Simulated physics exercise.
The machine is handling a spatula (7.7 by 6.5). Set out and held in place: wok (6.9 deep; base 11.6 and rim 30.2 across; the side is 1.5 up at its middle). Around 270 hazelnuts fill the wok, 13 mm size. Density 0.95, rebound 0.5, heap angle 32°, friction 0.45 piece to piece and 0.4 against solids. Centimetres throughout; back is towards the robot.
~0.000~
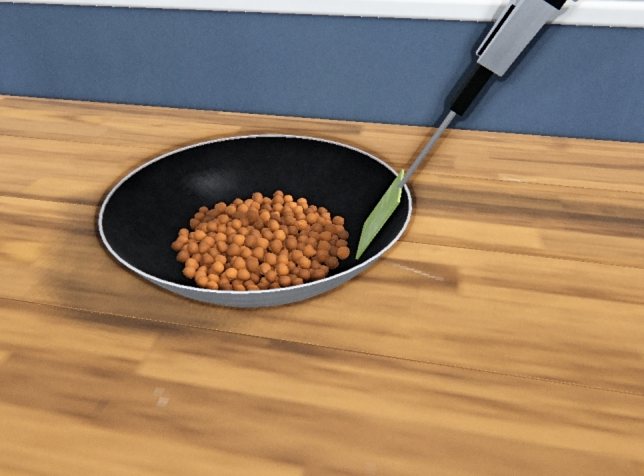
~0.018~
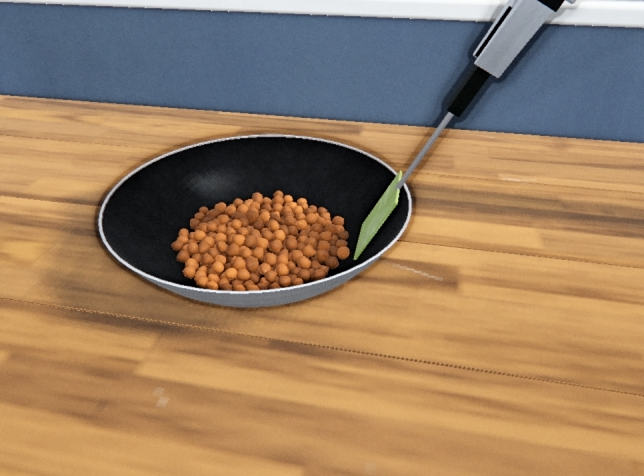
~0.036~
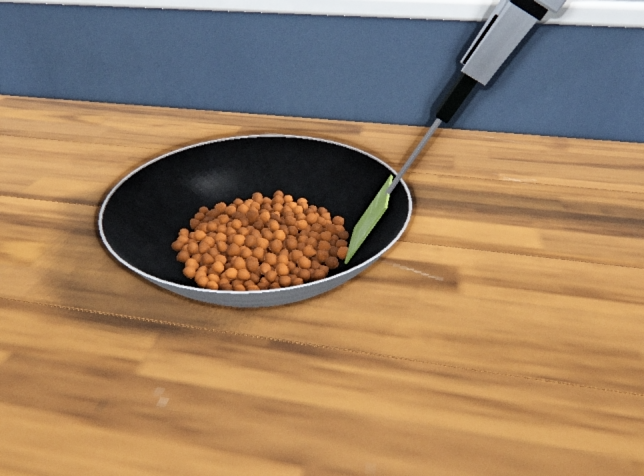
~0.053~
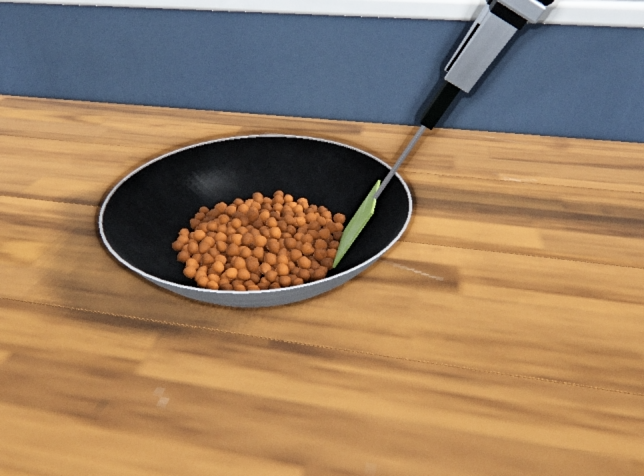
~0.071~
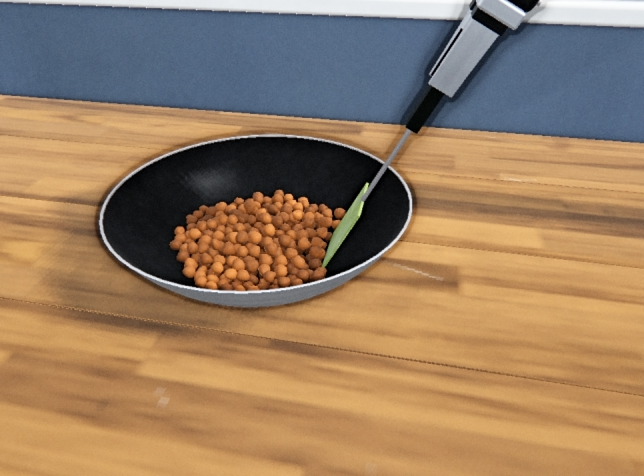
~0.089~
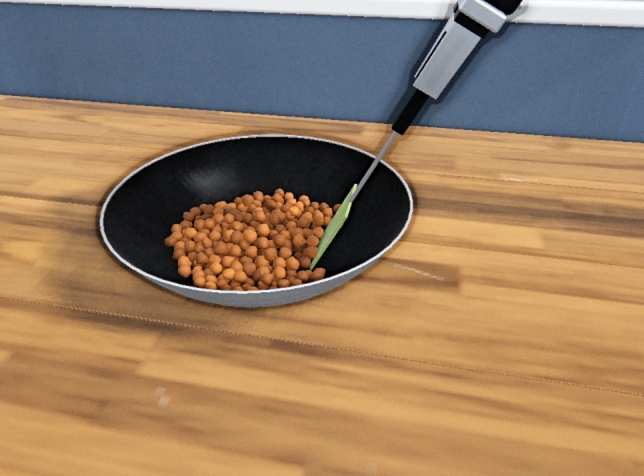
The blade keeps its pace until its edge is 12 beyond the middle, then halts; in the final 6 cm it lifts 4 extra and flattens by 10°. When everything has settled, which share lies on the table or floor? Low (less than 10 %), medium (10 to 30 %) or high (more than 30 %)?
On the table or floor the share is medium, 10 to 30 %.
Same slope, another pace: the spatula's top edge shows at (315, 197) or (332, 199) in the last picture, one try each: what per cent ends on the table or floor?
About 30 and 25 per cent.
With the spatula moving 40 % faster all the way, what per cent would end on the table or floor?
In that case some 25 per cent.
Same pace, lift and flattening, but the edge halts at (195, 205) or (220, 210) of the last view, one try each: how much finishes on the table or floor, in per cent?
Some 0 and 0 per cent.
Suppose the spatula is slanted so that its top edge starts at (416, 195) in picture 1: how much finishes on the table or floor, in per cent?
Some 20 per cent.
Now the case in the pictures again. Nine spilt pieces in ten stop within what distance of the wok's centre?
Roughly 45 cm.
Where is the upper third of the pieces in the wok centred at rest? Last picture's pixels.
Around (203, 227).
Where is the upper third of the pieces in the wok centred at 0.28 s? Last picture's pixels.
At about (175, 206).
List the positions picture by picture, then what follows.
In the first picture, spatula top edge at (401, 185), sloping 63°; upper third of the load around (258, 234), from x 175 to 345, top at y 195; 269 in the wok.
In the second picture, spatula top edge at (399, 186), sloping 63°; upper third of the load around (258, 234), from x 175 to 345, top at y 195.
In the third picture, spatula top edge at (389, 191), sloping 63°; upper third of the load around (258, 234), from x 175 to 345, top at y 195.
In the fourth picture, spatula top edge at (376, 196), sloping 63°; upper third of the load around (265, 234), from x 175 to 340, top at y 195.
In the fifth picture, spatula top edge at (364, 198), sloping 63°; upper third of the load around (256, 231), from x 175 to 340, top at y 195.
In the sixth picture, spatula top edge at (351, 199), sloping 63°; upper third of the load around (252, 233), from x 170 to 340, top at y 195; 269 in the wok.
After 0.18 s, sloping 63°, highest piece 4 above the table; 269 in the wok.
After 0.28 s, sloping 61°, highest piece 7 above the table; 269 in the wok.
After 0.53 s, sloping 53°, highest piece 15 above the table; 224 in the wok, 15 on the table or floor, 30 on the blade or in flight.
After 1.58 s, sloping 53°, highest piece 4 above the table; 224 in the wok, 45 on the table or floor.
At rest, 224 in the wok, 45 on the table or floor. That is 17 % on the table or floor.
